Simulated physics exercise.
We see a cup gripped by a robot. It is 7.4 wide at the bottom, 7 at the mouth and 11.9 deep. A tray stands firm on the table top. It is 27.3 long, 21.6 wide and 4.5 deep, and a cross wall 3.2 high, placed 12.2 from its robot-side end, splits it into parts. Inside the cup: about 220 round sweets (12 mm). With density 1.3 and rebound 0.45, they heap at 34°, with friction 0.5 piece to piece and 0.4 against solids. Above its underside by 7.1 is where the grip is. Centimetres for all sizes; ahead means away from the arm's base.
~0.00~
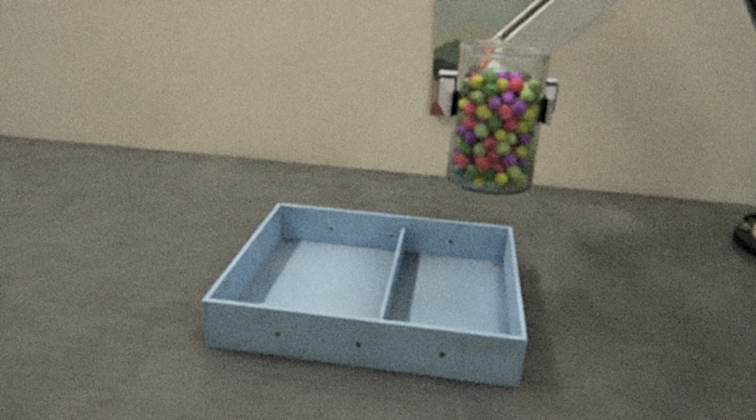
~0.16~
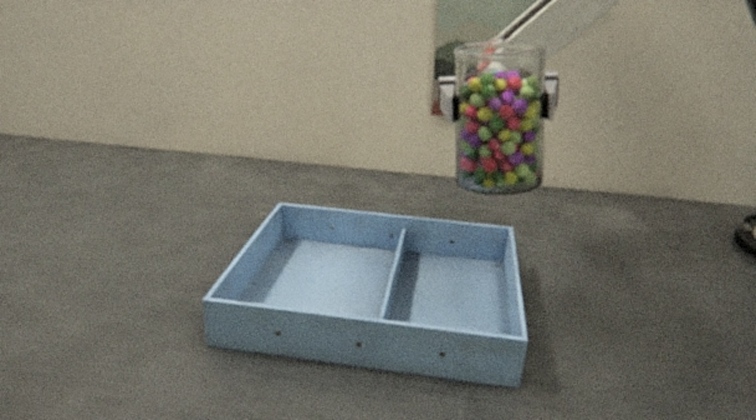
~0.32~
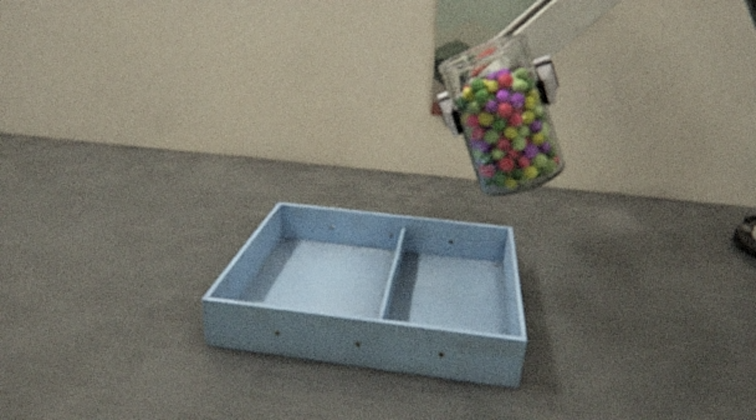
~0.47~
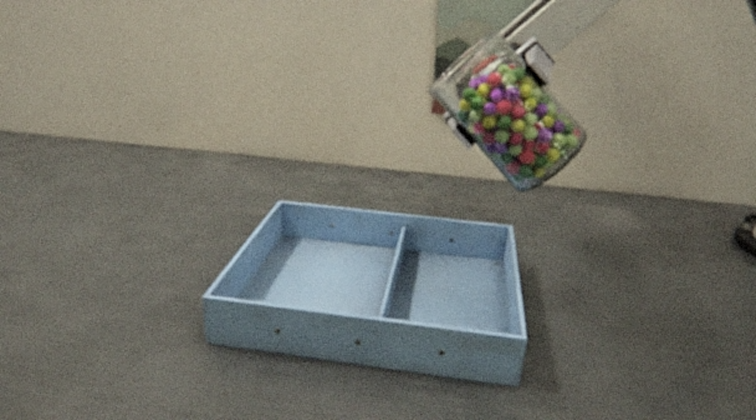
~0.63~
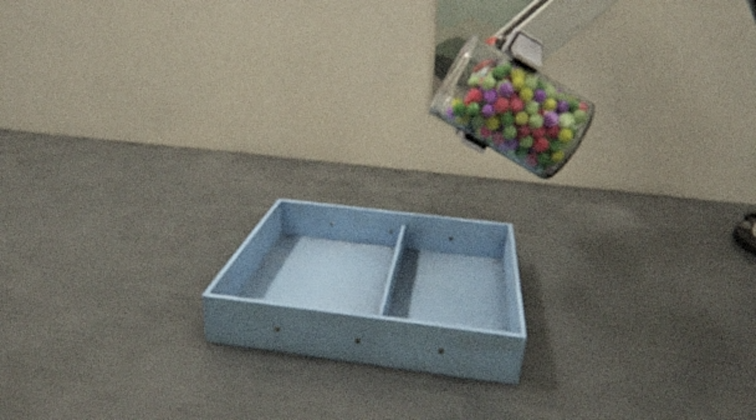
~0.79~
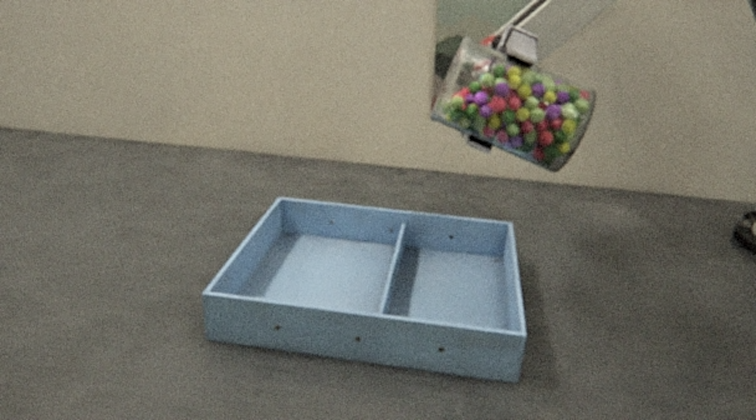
A robot gripper tilts a clear cup of colourful round sweets steeply above a blue divided tray.
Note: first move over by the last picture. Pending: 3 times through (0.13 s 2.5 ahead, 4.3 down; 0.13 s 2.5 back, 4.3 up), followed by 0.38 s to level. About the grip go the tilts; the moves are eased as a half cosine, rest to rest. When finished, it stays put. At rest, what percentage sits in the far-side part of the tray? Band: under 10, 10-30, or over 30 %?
Under 10 %.
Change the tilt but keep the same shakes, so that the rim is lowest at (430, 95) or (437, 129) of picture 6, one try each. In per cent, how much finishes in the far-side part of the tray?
Near 0 and 15 in a hundred.
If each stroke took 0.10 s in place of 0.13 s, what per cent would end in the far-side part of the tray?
I'd expect close to 10 in a hundred.
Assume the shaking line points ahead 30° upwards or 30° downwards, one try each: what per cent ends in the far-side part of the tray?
It comes to around 45 per cent on the first try and around 10 per cent on the second.
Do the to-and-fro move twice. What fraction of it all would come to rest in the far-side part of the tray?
Then roughly 0 percent.
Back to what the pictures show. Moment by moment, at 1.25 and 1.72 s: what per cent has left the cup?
I'd put it near 0 percent first and near 5 percent later.
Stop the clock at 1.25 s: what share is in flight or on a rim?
My guess is some 0 in a hundred.
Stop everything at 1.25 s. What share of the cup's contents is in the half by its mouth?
Something near 35 per cent is there.
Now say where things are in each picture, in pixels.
In the first frame, cup middle at (497, 118), level; upper third of the load around (495, 98), from x 455 to 535, top at y 75; 221 in the cup.
In the second frame, cup middle at (499, 118), tilted 7° forward; upper third of the load around (500, 98), from x 465 to 535, top at y 75.
In the third frame, cup middle at (503, 118), tilted 25° forward; upper third of the load around (503, 97), from x 465 to 555, top at y 75.
In the fourth frame, cup middle at (508, 113), tilted 47° forward; upper third of the load around (504, 96), from x 465 to 575, top at y 70.
In the fifth frame, cup middle at (511, 109), tilted 65° forward; upper third of the load around (512, 96), from x 450 to 580, top at y 70.
In the sixth frame, cup middle at (512, 106), tilted 72° forward; upper third of the load around (523, 92), from x 445 to 580, top at y 70; 221 in the cup.
By 1.25 s, tilted 72° forward, highest piece 22 above the table; 217 in the cup, 3 in the far-side part, 1 in the robot-side part.
By 1.72 s, tilted 48° forward, highest piece 23 above the table; 212 in the cup, 5 in the robot-side part, 4 in the far-side part.
By 2.15 s, level, highest piece 25 above the table; 212 in the cup, 5 in the robot-side part, 4 in the far-side part.
By 3.20 s, level, highest piece 25 above the table; 212 in the cup, 5 in the robot-side part, 4 in the far-side part.
Final count, 212 in the cup, 5 in the robot-side part, 4 in the far-side part. That is 2 % in the far-side part of the tray.
